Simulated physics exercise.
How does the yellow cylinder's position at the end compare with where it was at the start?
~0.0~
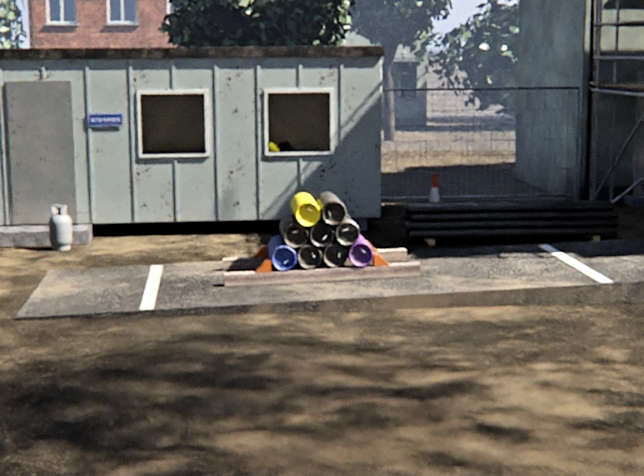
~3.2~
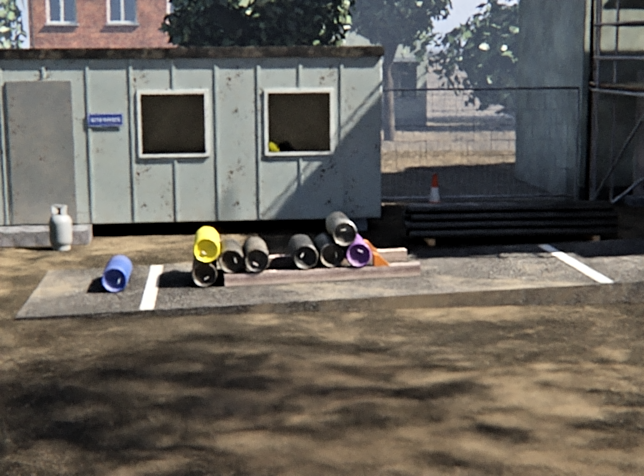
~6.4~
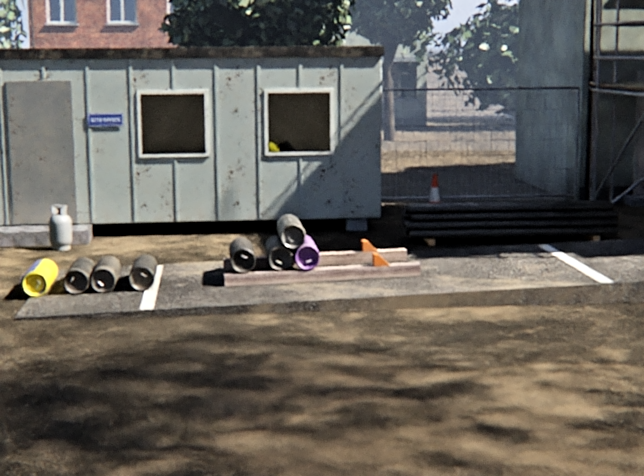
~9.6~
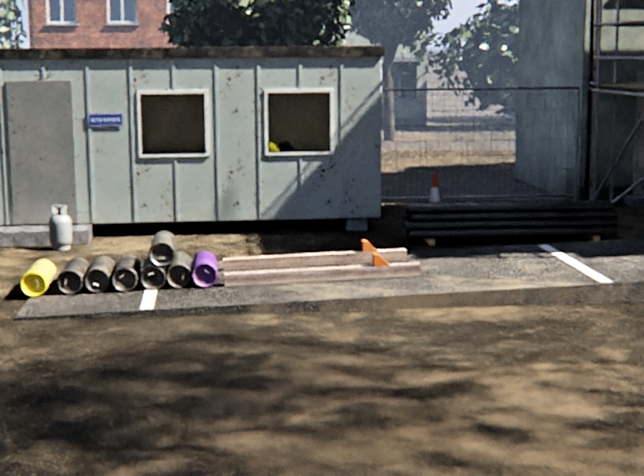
At the start it sits at the top of the stack on the bearers. By the end it is down on the ground beyond the left white line, at the far left of the row.
